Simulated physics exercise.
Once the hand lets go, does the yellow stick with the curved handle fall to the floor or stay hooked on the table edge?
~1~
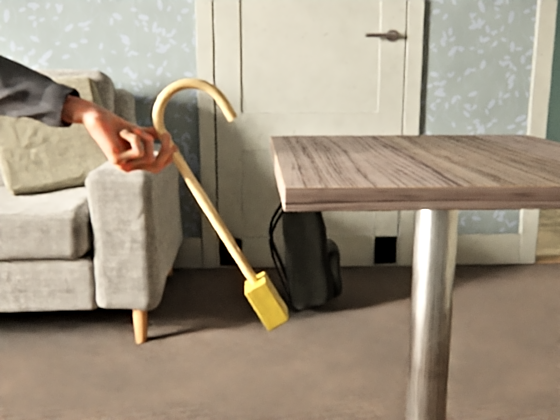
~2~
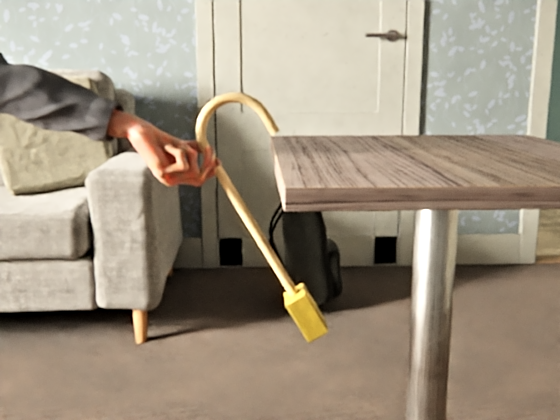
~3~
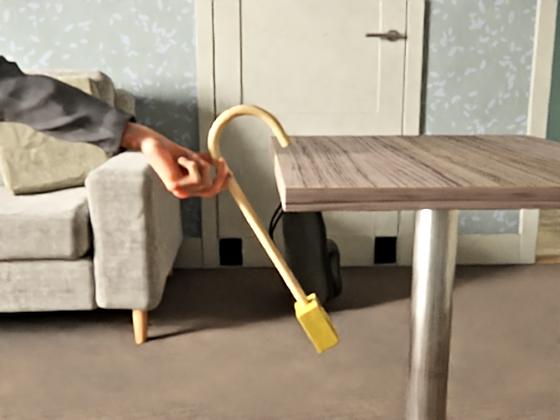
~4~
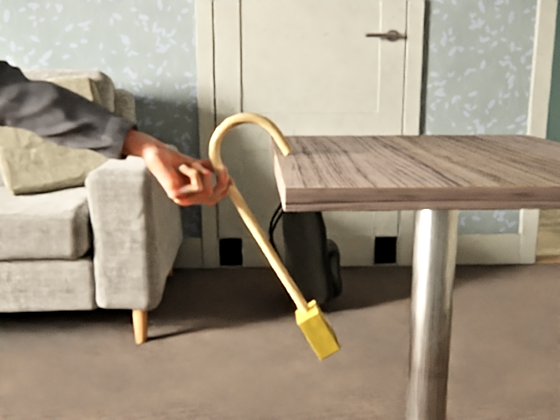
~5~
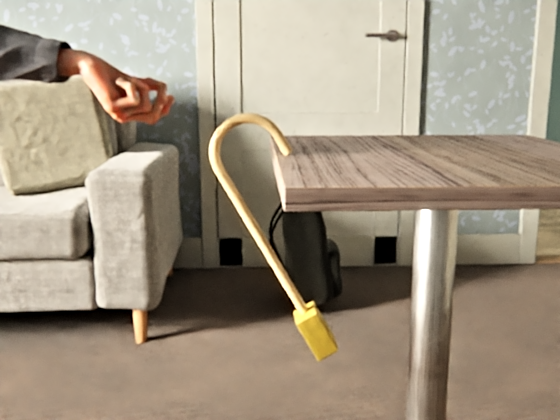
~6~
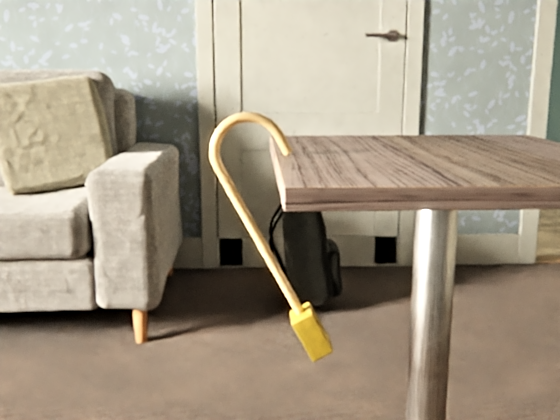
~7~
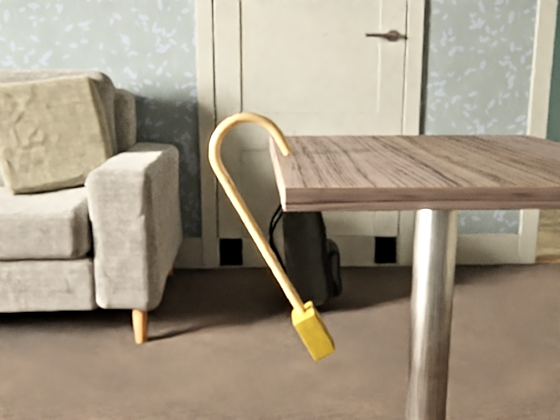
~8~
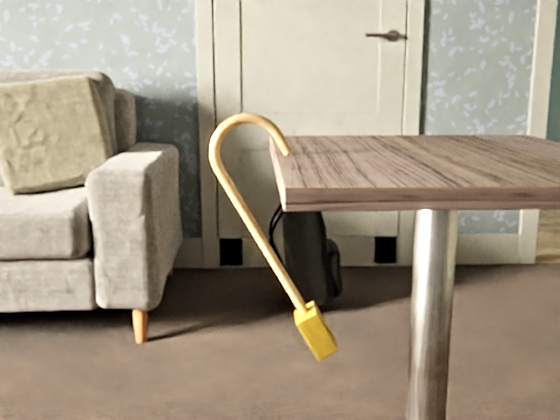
It stays hooked on the table edge, hanging at a slant after the hand has gone.
